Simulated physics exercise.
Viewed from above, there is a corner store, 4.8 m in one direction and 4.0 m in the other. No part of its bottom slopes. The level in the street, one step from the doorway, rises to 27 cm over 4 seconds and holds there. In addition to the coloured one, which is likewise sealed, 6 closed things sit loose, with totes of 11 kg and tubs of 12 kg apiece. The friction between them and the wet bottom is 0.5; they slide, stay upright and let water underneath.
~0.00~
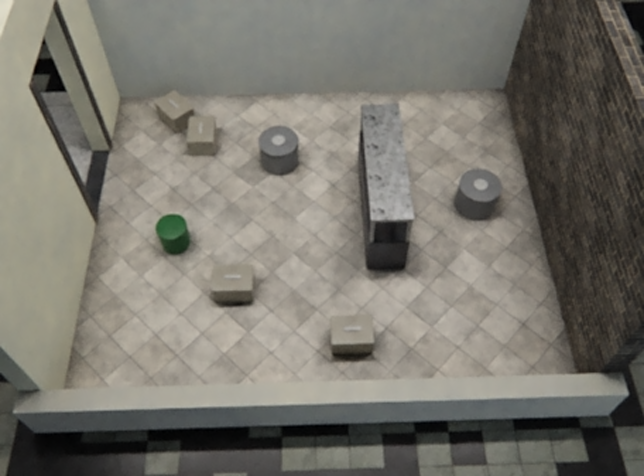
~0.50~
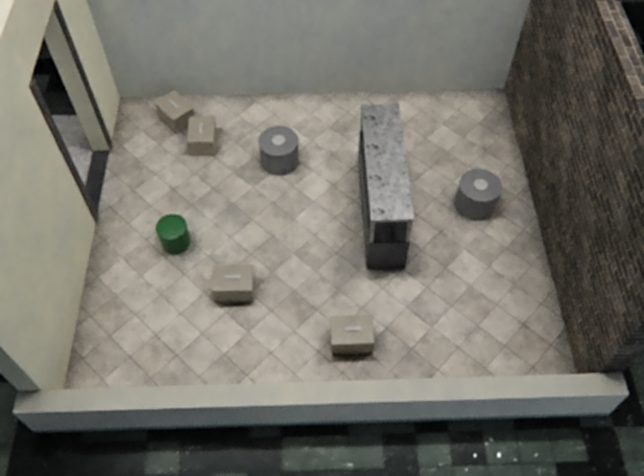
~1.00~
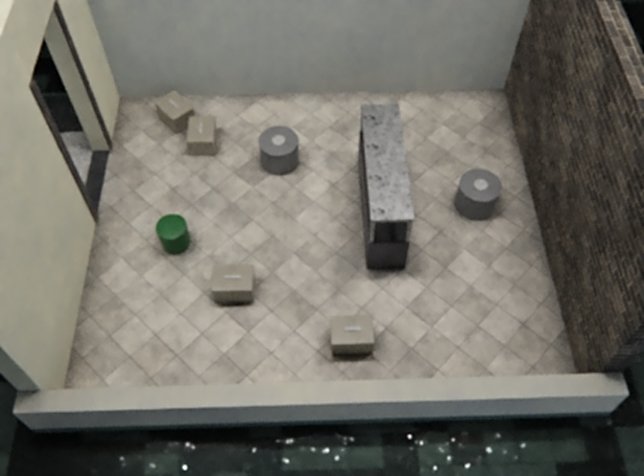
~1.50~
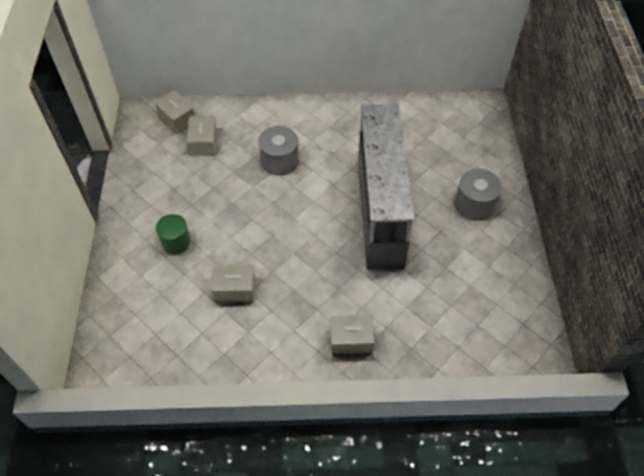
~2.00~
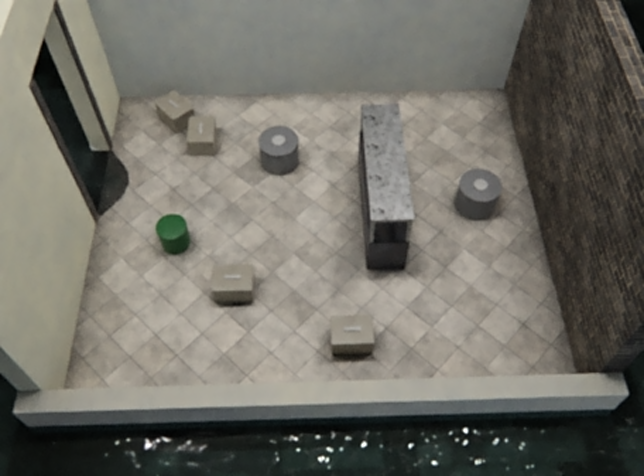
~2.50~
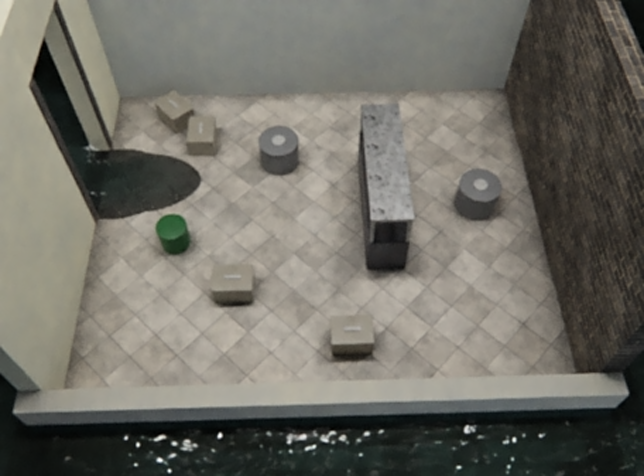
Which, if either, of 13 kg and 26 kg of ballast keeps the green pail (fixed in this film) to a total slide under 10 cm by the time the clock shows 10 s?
The heavier weight is unnecessary.
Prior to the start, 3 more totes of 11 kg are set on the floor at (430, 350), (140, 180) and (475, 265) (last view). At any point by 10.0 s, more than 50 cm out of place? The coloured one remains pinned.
In the order given, within the mark, then beyond the mark, and last within the mark.
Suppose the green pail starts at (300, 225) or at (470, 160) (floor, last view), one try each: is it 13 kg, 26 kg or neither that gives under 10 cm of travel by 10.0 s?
Trial 1 - the lower mass works; trial 2 - only the upper mass works.
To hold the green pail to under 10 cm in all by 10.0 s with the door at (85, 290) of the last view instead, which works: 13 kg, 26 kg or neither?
The big mass is needed.
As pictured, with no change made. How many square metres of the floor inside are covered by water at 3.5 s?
Roughly 3.5 m2.
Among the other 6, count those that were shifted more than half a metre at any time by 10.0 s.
2.
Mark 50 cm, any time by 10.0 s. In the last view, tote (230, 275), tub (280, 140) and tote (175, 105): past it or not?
Listed order gives within limit, above limit, within limit.
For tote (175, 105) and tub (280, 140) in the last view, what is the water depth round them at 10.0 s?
Depth approx. 7 cm / 6 cm.
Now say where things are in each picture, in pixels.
The green pail at (171, 226) rests on the ground; 0.0 m2 under water; 0 of 7 have shifted, in the first picture.
The green pail at (171, 226), on the bottom; 0.0 m2 under water; 0 of 7 have shifted, in the second picture.
The green pail at (171, 226), on the bottom; 0.0 m2 under water; 0 of 7 have shifted, in the third picture.
The green pail at (171, 226), on the bottom; 0.0 m2 under water; 0 of 7 have shifted, in the fourth picture.
The green pail at (171, 226) rests on the ground; water covers 0.1 m2; 0 of 7 have shifted, in the fifth picture.
The green pail at (171, 226), on the bottom; water covers 0.8 m2; 0 of 7 have shifted, in the sixth picture.
After 3.5 s the green pail would be 0 cm from its start with 13 kg and 0 cm from its start with 26 kg; 3 cm of water round it then.
After 4.5 s the green pail would be 0 cm from its start with 13 kg and 0 cm from its start with 26 kg; 4 cm of water round it then.
After 7.0 s the green pail would be 0 cm from its start with 13 kg and 0 cm from its start with 26 kg; 5 cm of water round it then.
After 10.0 s the green pail would be 0 cm from its start with 13 kg and 0 cm from its start with 26 kg; 7 cm of water round it then.
